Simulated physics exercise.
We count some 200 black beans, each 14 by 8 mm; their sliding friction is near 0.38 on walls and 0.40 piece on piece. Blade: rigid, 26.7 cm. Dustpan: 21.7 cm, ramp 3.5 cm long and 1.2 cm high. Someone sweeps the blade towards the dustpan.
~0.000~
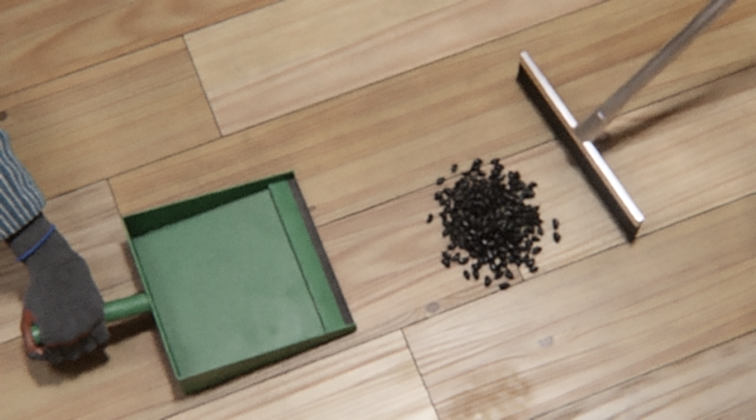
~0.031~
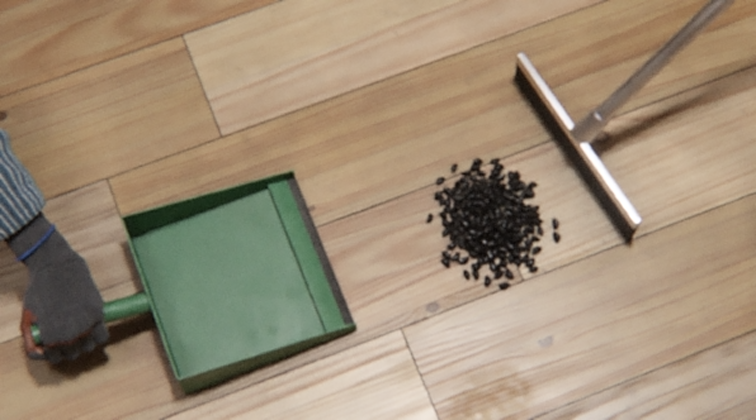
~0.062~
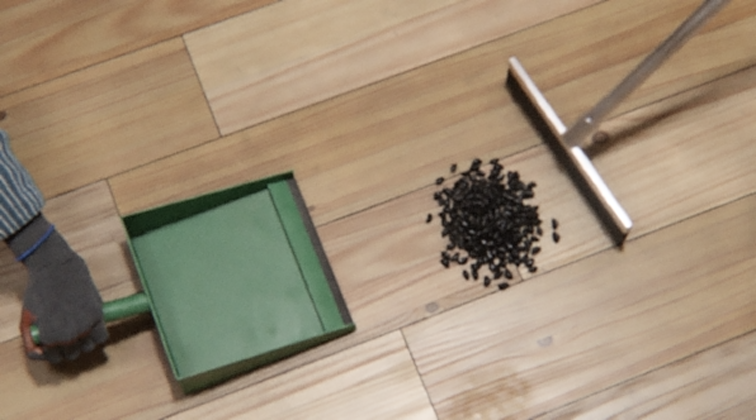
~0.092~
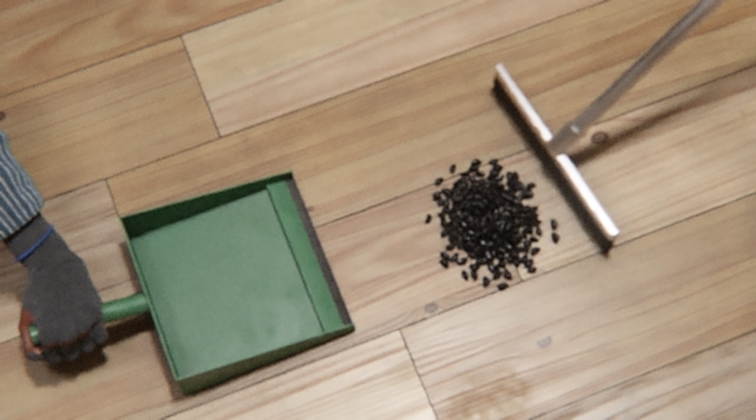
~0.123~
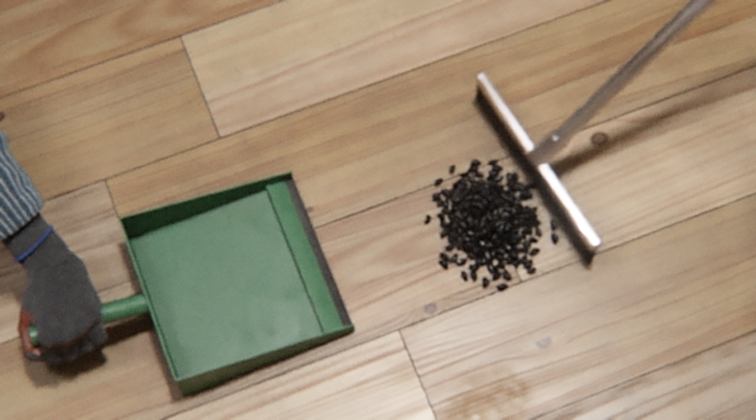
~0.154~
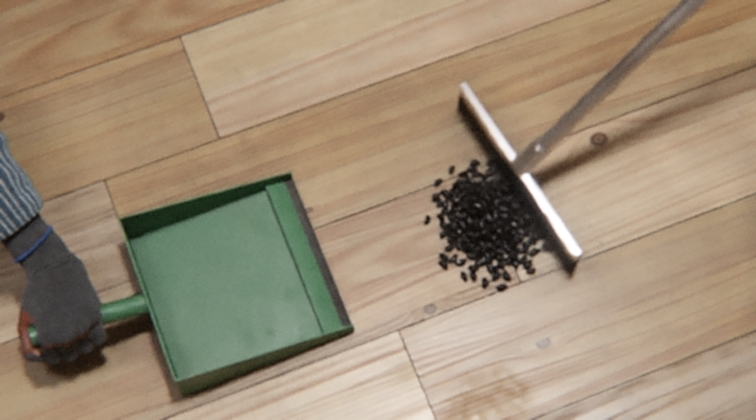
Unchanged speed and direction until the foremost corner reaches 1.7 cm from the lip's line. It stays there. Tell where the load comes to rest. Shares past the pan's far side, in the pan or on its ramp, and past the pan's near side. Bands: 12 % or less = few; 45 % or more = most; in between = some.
Shares - far side: Few; pan: Some; near side: Some.
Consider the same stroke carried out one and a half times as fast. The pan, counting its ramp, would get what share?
I'd put it at close to 40 per cent.
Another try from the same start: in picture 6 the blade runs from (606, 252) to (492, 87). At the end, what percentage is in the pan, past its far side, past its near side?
Per cent by place - pan 15, far side 0, near side 50.
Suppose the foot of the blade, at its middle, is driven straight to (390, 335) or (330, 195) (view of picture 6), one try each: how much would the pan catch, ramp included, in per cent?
Roughly 25 per cent for the first try and 15 per cent for the second.
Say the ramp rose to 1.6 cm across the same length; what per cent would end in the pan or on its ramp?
Then around 20 percent, ramp counted.
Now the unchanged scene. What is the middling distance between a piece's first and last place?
Somewhere around 22 centimetres.
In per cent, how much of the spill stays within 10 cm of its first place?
Around 0 in a hundred.
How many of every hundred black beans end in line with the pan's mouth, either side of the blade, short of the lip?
45 %.
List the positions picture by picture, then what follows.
In the first picture, blade from (638, 222) to (524, 59), moved 0.0 cm, 0 of the pieces shifted so far; middle of the pieces at (491, 215); pan at (227, 289).
In the second picture, blade from (636, 223) to (521, 60), moved 0.4 cm, 0 of the pieces shifted so far; middle of the pieces at (491, 215).
In the third picture, blade from (627, 228) to (512, 64), moved 1.6 cm, 0 of the pieces shifted so far; middle of the pieces at (490, 215).
In the fourth picture, blade from (613, 235) to (499, 71), moved 3.5 cm, 0 of the pieces shifted so far; middle of the pieces at (490, 216).
In the fifth picture, blade from (594, 245) to (481, 81), moved 6.0 cm, 0 of the pieces shifted so far; middle of the pieces at (489, 217).
In the sixth picture, blade from (576, 256) to (463, 90), moved 8.5 cm, 31 of the pieces shifted so far; middle of the pieces at (488, 217); pan at (225, 290). The blade's pace is about 0.82 m/s, heading 7 degrees towards the viewer's side.
Then, at 0.30 s, middle of the blade 14 cm from the lip; 0 % over the lip, far side 0 %, near side 15 %.
After 0.40 s, middle of the blade 6 cm from the lip; 0 % over the lip, far side 0 %, near side 25 %.
After 0.63 s, middle of the blade 4 cm from the lip; 25 % over the lip, far side 0 %, near side 30 %.
At rest (2.9 s), far side 0 %, pan 25 %, near side 30 %, in front of the lip or behind the blade 45 %.
